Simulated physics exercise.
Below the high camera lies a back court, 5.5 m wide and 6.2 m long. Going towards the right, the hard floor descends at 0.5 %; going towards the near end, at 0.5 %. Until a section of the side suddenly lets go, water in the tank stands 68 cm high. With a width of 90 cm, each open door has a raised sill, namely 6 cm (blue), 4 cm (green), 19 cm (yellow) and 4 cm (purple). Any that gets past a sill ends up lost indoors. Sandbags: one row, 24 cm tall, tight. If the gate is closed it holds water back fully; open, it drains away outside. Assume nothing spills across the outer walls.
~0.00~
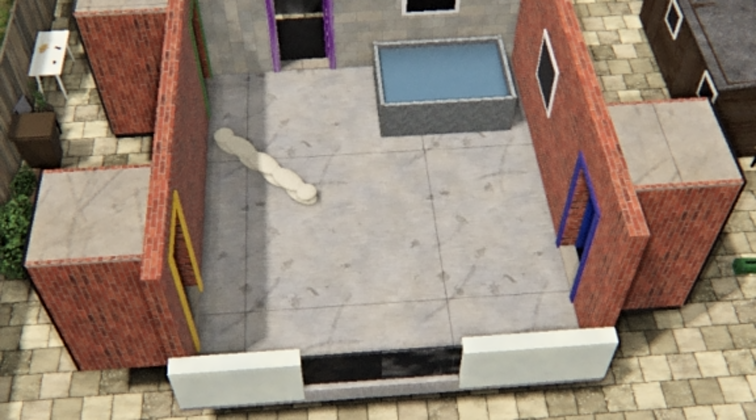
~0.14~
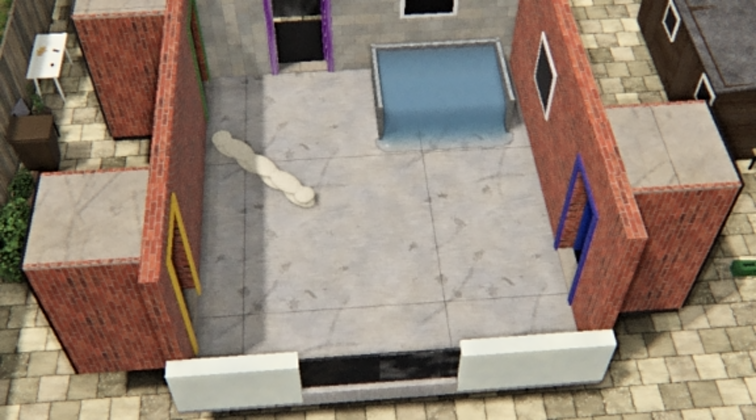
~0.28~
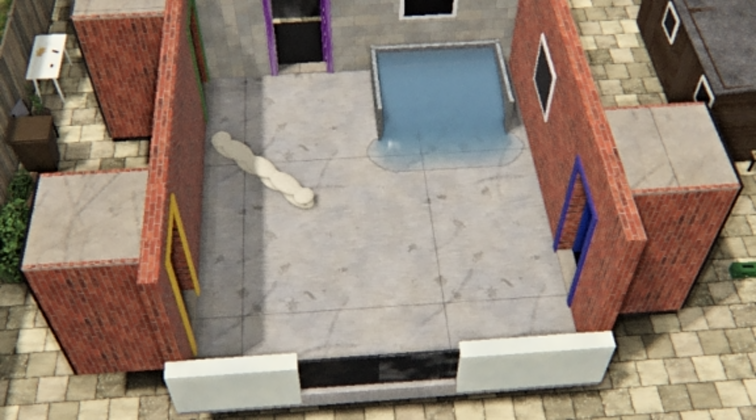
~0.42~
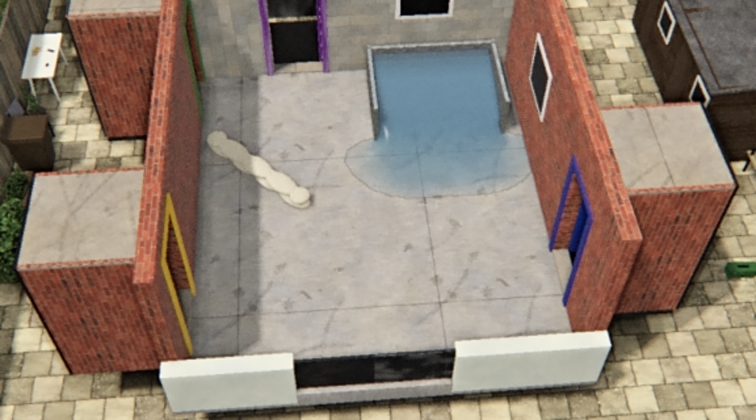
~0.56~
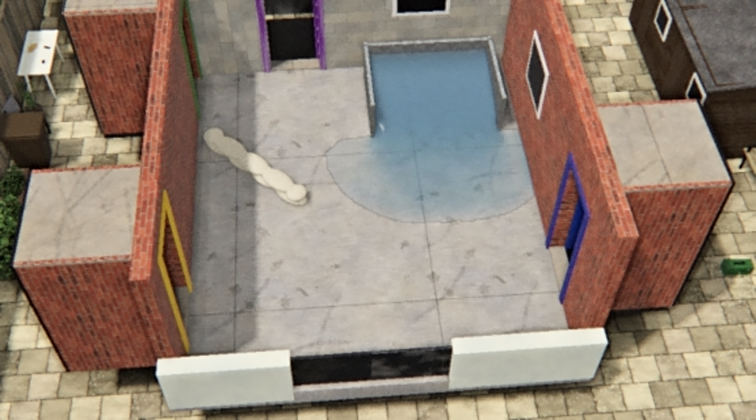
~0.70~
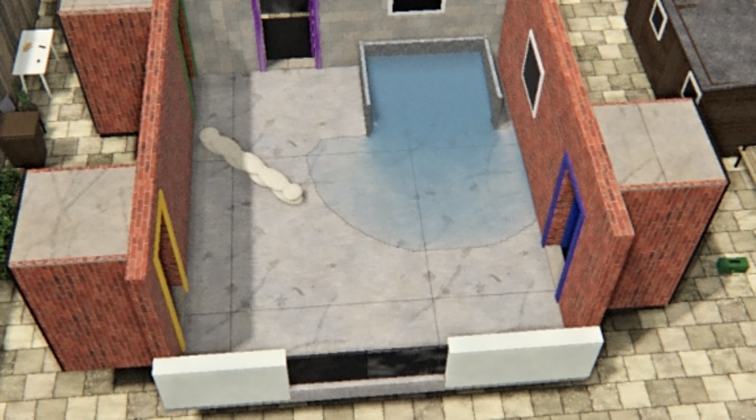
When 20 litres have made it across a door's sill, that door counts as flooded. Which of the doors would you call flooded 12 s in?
I would call the blue door flooded; I would call the green door not flooded; I would call the yellow door not flooded; I would call the purple door not flooded.
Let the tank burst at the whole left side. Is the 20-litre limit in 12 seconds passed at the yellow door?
Then: Yellow under.
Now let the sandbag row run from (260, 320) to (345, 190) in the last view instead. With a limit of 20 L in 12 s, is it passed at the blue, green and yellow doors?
In that case blue gets more than allowed, green gets no more than allowed, yellow gets no more than allowed.
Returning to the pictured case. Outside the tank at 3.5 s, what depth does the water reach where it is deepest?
Around 26 centimetres deep.
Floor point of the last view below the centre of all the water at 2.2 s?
Near (438, 222).
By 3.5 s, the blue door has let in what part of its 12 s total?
It comes to about 20 per cent.
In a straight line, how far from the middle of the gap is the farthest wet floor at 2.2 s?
It comes to some 5.4 metres.
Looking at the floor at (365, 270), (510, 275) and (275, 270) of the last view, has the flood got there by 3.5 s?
Status of the three spots: Inundated, inundated, inundated.
After 1.4 s water covers 50 % of the floor and is deepest (27 cm) near (476, 362); blue door 9 cm at the sill, 0 L in, green door not reached, yellow door not reached, purple door not reached.
After 2.2 s water covers 60 % of the floor and is deepest (44 cm) near (562, 355); blue door 11 cm at the sill, 5 L in, green door not reached, yellow door not reached, purple door not reached.
After 3.5 s water covers 65 % of the floor and is deepest (26 cm) near (182, 383); blue door 13 cm at the sill, 23 L in, green door not reached, yellow door 11 cm at the sill, 0 L in, purple door not reached.
After 7.0 s water covers 80 % of the floor and is deepest (25 cm) near (204, 152); blue door 8 cm at the sill, 94 L in, green door 3 cm at the sill, 0 L in, yellow door 10 cm at the sill, 0 L in, purple door not reached.
After 12.0 s water covers 90 % of the floor and is deepest (12 cm) near (562, 355); blue door 10 cm at the sill, 102 L in, green door 4 cm at the sill, 1 L in, yellow door 8 cm at the sill, 0 L in, purple door 5 cm at the sill, 3 L in.
